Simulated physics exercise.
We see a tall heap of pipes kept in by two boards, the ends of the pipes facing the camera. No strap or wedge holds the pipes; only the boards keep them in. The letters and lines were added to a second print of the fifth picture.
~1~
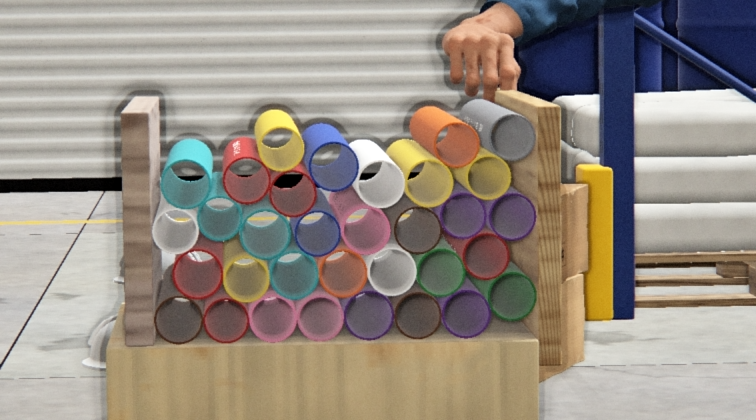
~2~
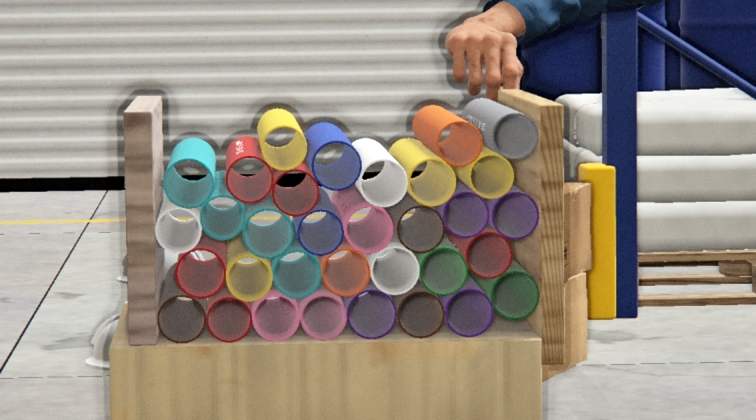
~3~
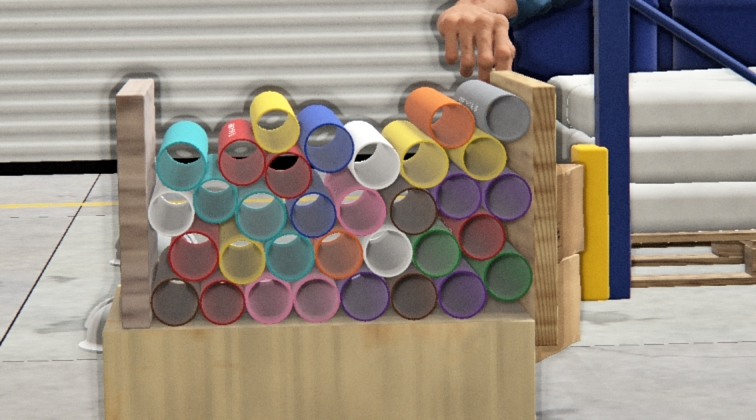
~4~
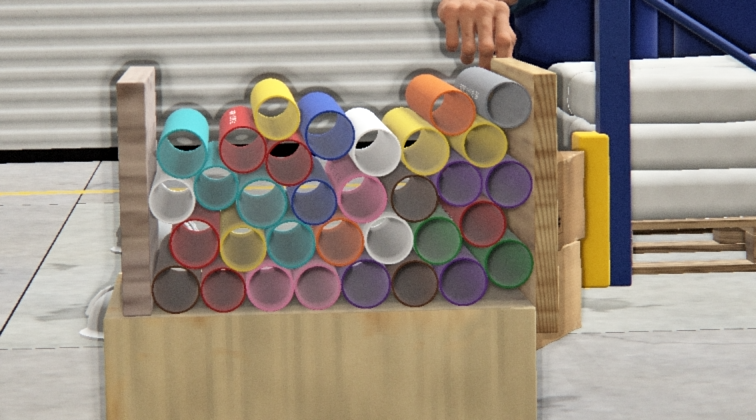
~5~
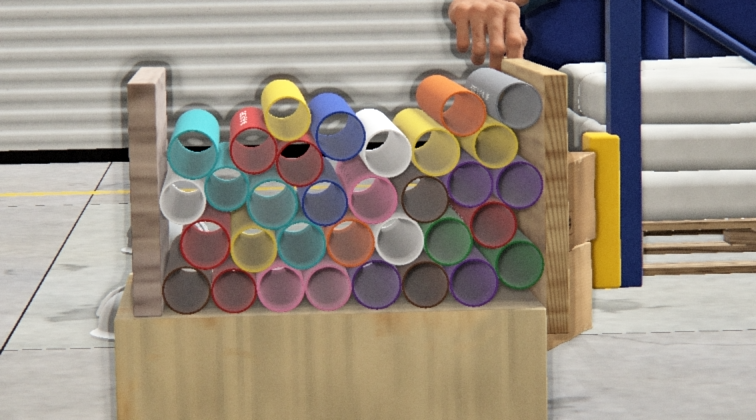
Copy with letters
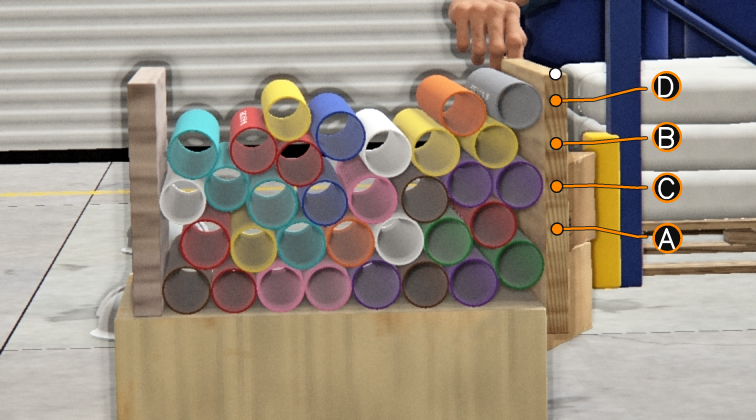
A hand rests on the right board beside stacked colorful pipes as the view shifts slightly.
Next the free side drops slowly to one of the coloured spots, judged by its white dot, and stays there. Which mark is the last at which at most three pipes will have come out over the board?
At most to A.
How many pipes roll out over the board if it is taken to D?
With D, none.
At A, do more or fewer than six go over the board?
At A, fewer than six.
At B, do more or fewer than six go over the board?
At B, fewer than six.
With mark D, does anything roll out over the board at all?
At D: No.
On the marked copy, A at (557, 229); B at (557, 143); C at (557, 187); D at (556, 100); the white dot at (556, 74).
With A. Early on, top of the board (543, 147).
Further on, top of the board (544, 228).
At the end, top of the board (544, 229), one out over the board.
As for the rest, B none out over the board; C one out over the board; D none out over the board.
